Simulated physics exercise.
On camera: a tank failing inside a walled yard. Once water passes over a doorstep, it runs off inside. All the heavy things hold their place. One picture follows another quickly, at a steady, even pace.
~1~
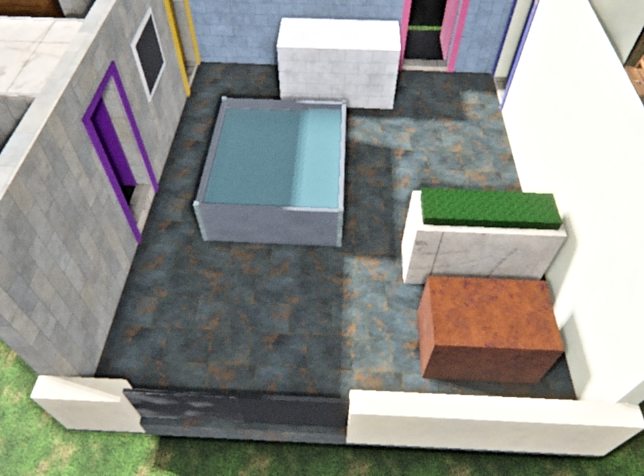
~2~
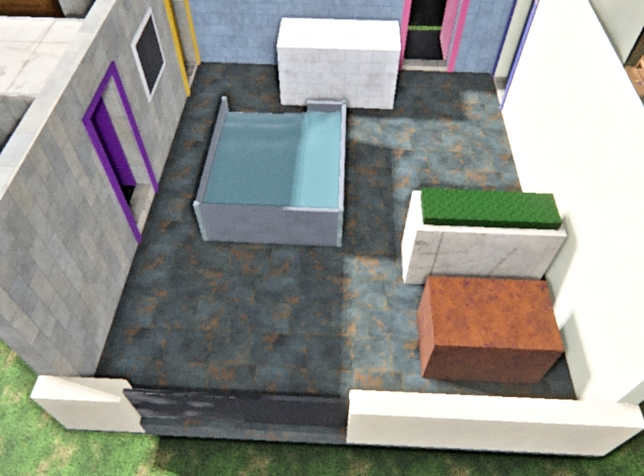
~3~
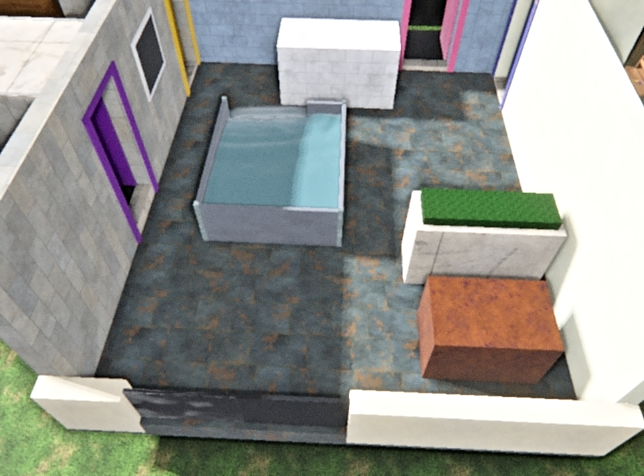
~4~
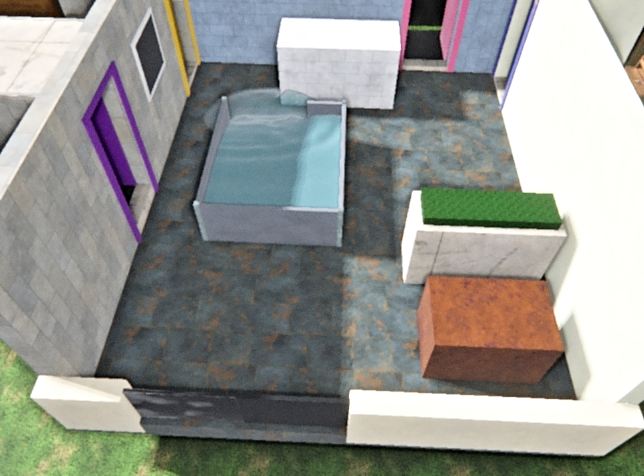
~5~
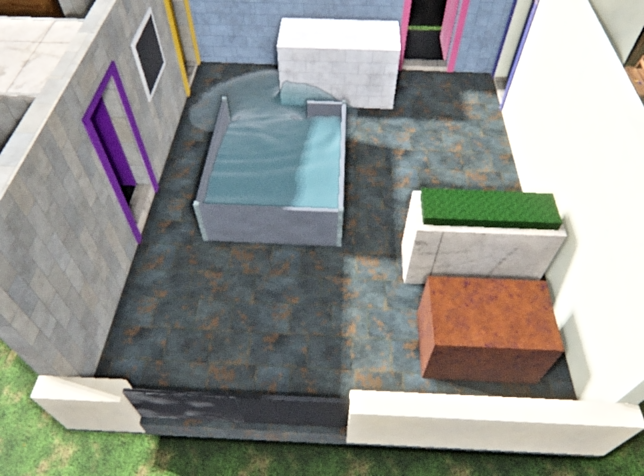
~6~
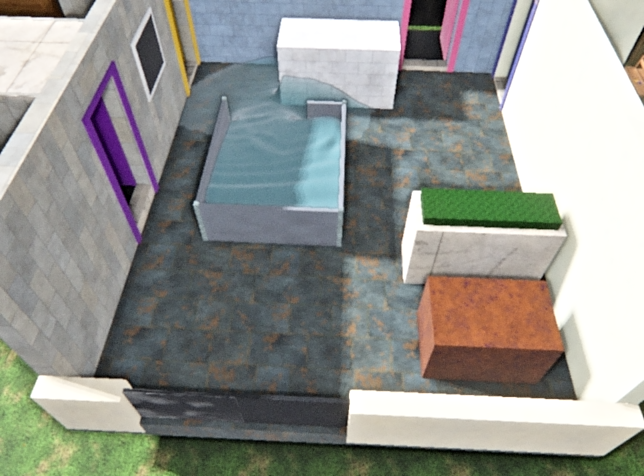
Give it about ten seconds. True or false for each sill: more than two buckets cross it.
Yellow door - true; blue door - true; purple door - false; pink door - false.
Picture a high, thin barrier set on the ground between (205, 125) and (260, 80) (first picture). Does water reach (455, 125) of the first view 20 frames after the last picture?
Looks like that place is swamped.
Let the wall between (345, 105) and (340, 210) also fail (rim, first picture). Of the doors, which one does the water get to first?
I'd name the blue one.
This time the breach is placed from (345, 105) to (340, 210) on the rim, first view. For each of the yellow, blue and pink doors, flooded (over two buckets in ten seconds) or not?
So, taking them in turn: Yellow door tops the limit, blue door tops the limit, pink door tops the limit.
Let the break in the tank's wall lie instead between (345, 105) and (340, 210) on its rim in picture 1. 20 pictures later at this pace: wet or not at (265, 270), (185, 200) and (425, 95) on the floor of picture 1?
One by one: Unsoaked; unsoaked; waterlogged.
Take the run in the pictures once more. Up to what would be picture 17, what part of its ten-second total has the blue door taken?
0 %.
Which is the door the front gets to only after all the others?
That is the door marked purple.
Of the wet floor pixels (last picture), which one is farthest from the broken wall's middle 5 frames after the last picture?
My guess would be about (460, 115).
A moment on, water covers 25 % of the floor; the yellow door under two buckets in, the blue door not reached, the purple door not reached, the pink door not reached.
Next, water covers 35 % of the floor; the yellow door far over two buckets in, the blue door not reached, the purple door not reached, the pink door wet at the sill, nothing in.
Then, water covers 50 % of the floor; the yellow door far over two buckets in, the blue door over two buckets in, the purple door not reached, the pink door wet at the sill, nothing in.
Later, water covers 75 % of the floor; the yellow door far over two buckets in, the blue door far over two buckets in, the purple door wet at the sill, nothing in, the pink door wet at the sill, nothing in.
In the end, water covers 95 % of the floor; the yellow door far over two buckets in, the blue door far over two buckets in, the purple door wet at the sill, nothing in, the pink door under two buckets in.
